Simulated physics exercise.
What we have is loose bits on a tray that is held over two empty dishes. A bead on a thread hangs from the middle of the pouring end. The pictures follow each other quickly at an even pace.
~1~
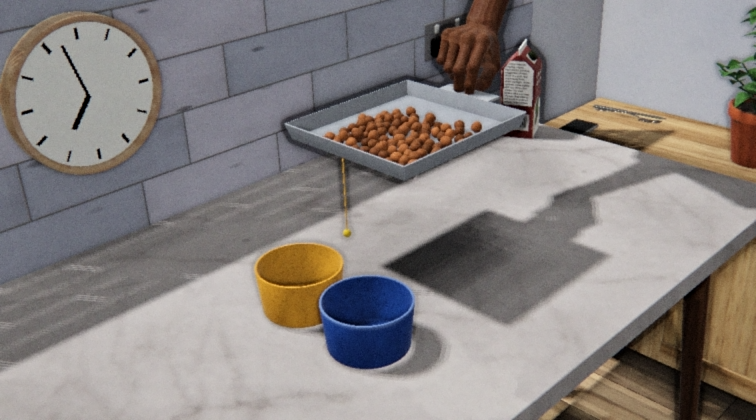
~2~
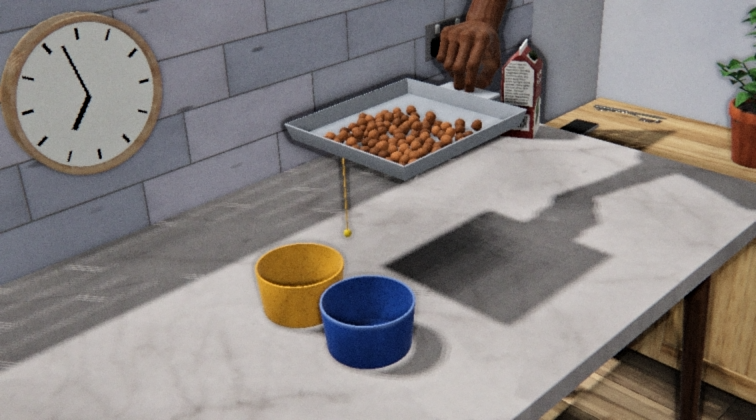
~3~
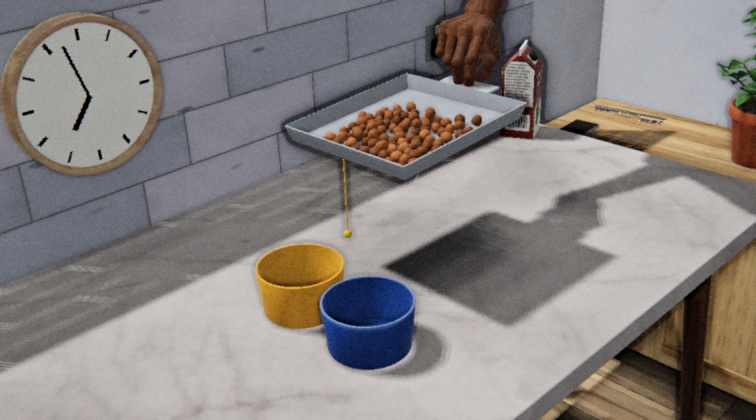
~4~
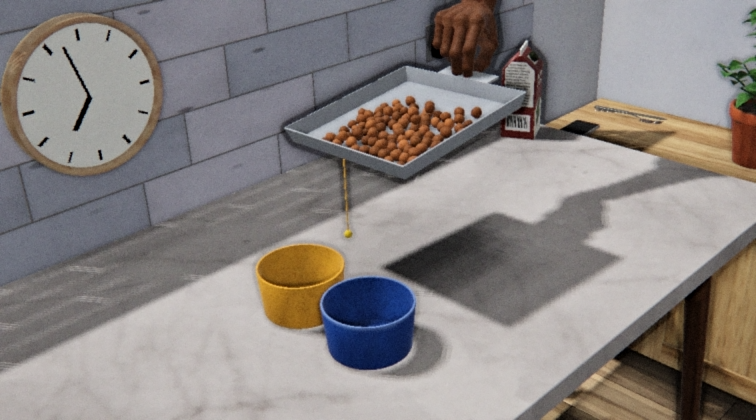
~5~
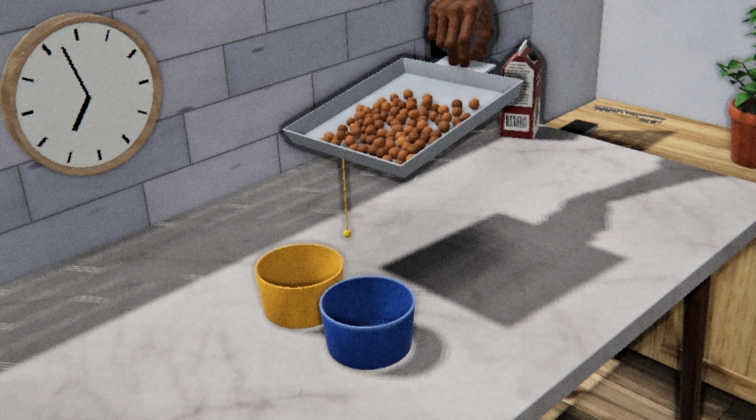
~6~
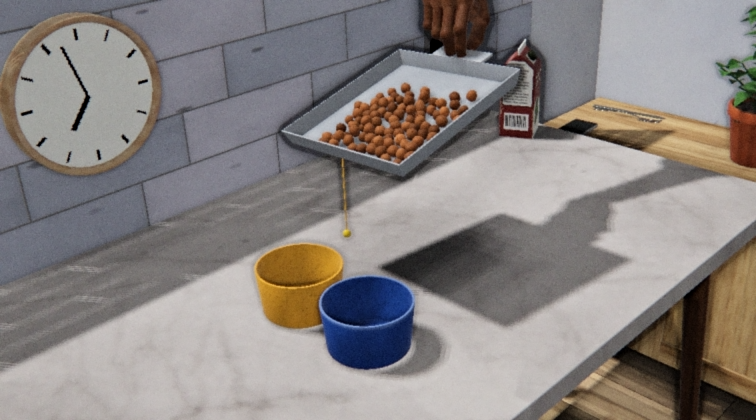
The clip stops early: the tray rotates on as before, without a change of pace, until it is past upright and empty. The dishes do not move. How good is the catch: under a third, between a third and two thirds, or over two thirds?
They take from one third to two thirds between them.
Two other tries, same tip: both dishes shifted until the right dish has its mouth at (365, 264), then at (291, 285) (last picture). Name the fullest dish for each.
In turn: Left; the right dish.
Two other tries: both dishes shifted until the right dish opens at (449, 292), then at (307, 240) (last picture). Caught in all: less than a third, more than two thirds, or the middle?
First under a third, then the middle third.
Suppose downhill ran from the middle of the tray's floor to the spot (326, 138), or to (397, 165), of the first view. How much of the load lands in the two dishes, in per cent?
Near 10 % and 10 %.
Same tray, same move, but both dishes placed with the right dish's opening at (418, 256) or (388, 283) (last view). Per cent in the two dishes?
Roughly 0 per cent, and 40 per cent.
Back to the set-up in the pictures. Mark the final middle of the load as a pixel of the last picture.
Around (288, 293).
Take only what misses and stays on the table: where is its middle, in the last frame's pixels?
Roughly at (265, 274).
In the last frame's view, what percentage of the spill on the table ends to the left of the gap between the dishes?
It comes to 90 per cent or so.
Soon, tray tipped steeply; all on the tray.
A while on, tray tipped right over; nearly all on the tray; a stray few in the left dish; a stray few in the air.
Towards the end, tray tipped past a quarter turn; a small part in the right dish; about half in the left dish; about half outside both.
Finally, tray tipped past a quarter turn; a small part in the right dish; about half in the left dish; about half outside both.
